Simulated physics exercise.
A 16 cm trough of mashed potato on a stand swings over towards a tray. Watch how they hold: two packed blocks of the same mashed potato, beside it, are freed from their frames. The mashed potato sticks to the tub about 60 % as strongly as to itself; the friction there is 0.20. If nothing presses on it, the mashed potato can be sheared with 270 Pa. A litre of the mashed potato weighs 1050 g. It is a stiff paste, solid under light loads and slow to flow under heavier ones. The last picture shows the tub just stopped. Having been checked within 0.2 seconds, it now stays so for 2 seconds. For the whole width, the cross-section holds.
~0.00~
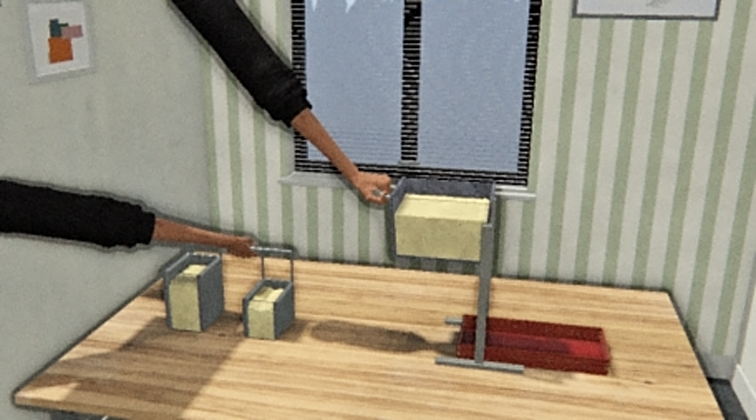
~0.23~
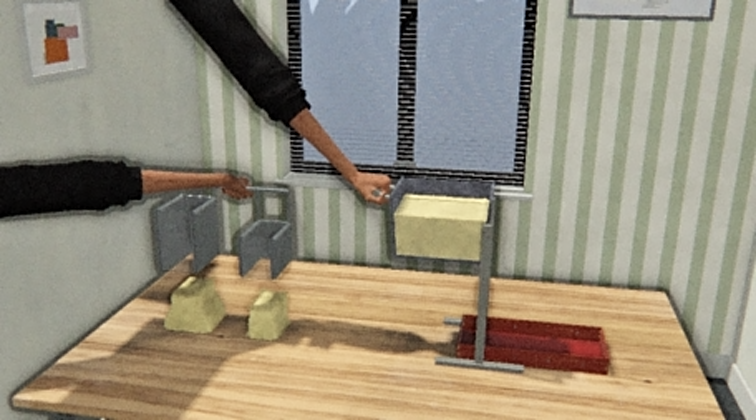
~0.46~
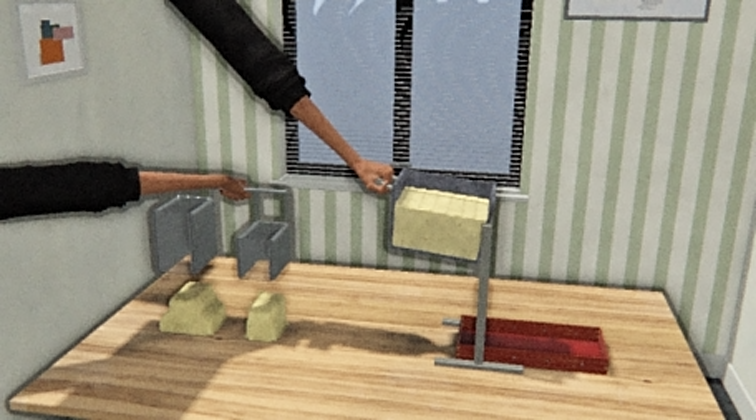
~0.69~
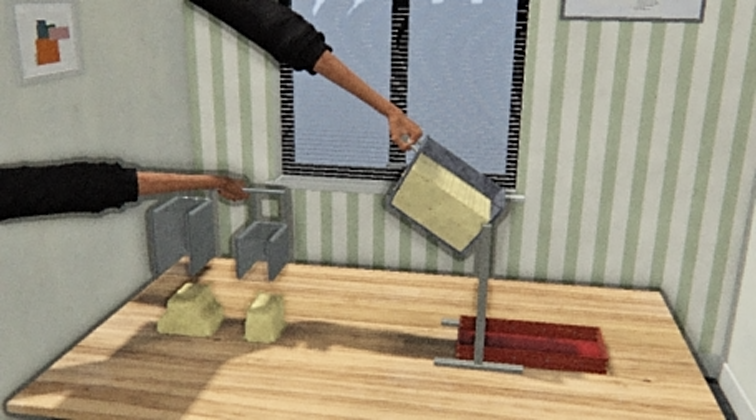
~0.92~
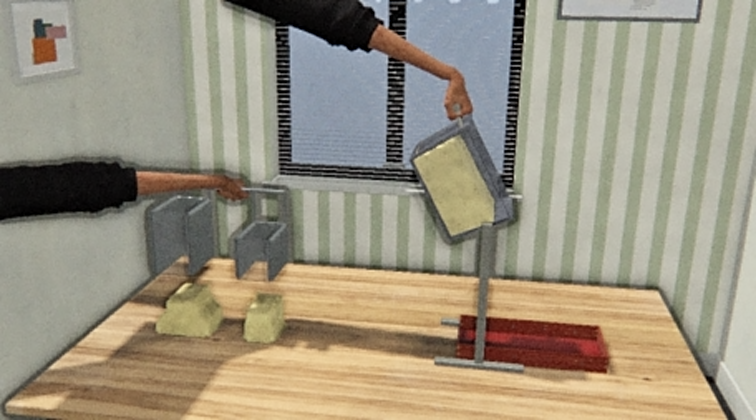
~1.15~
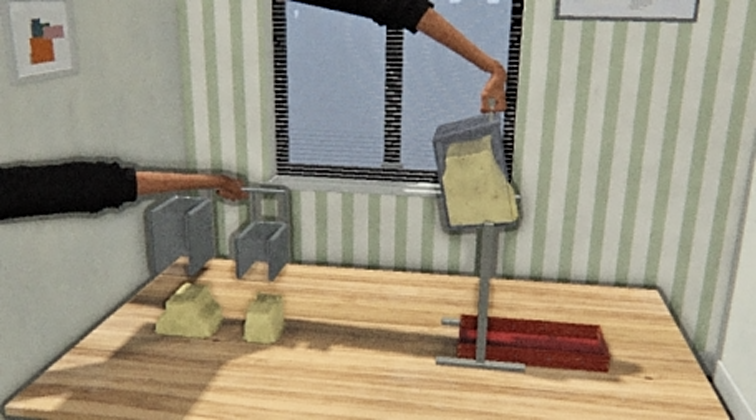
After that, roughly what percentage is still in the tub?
Roughly 57 %.
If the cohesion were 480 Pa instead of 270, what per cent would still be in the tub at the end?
Around 100 per cent.
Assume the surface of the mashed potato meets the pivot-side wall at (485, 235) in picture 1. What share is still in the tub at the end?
Then about 100 %.
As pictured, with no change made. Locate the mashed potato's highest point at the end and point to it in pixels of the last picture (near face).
I'd say it peaks at roughly (466, 187) in the last picture.
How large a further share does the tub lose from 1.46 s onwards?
About 10 percent.
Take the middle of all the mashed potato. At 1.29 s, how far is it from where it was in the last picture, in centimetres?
4 cm.
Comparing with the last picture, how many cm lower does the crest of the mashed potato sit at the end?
The top ends up some 10 cm below its level in the last picture.
By 1.29 s, the tub is at 78 degrees and holds 88 %.
By 1.46 s, the tub is at 78 degrees and holds 67 %.
By 1.63 s, the tub is at 78 degrees and holds 58 %.
By 1.80 s, the tub is at 78 degrees and holds 57 %.
By 3.15 s, at the end, the tub is at 78 degrees and holds 57 %.
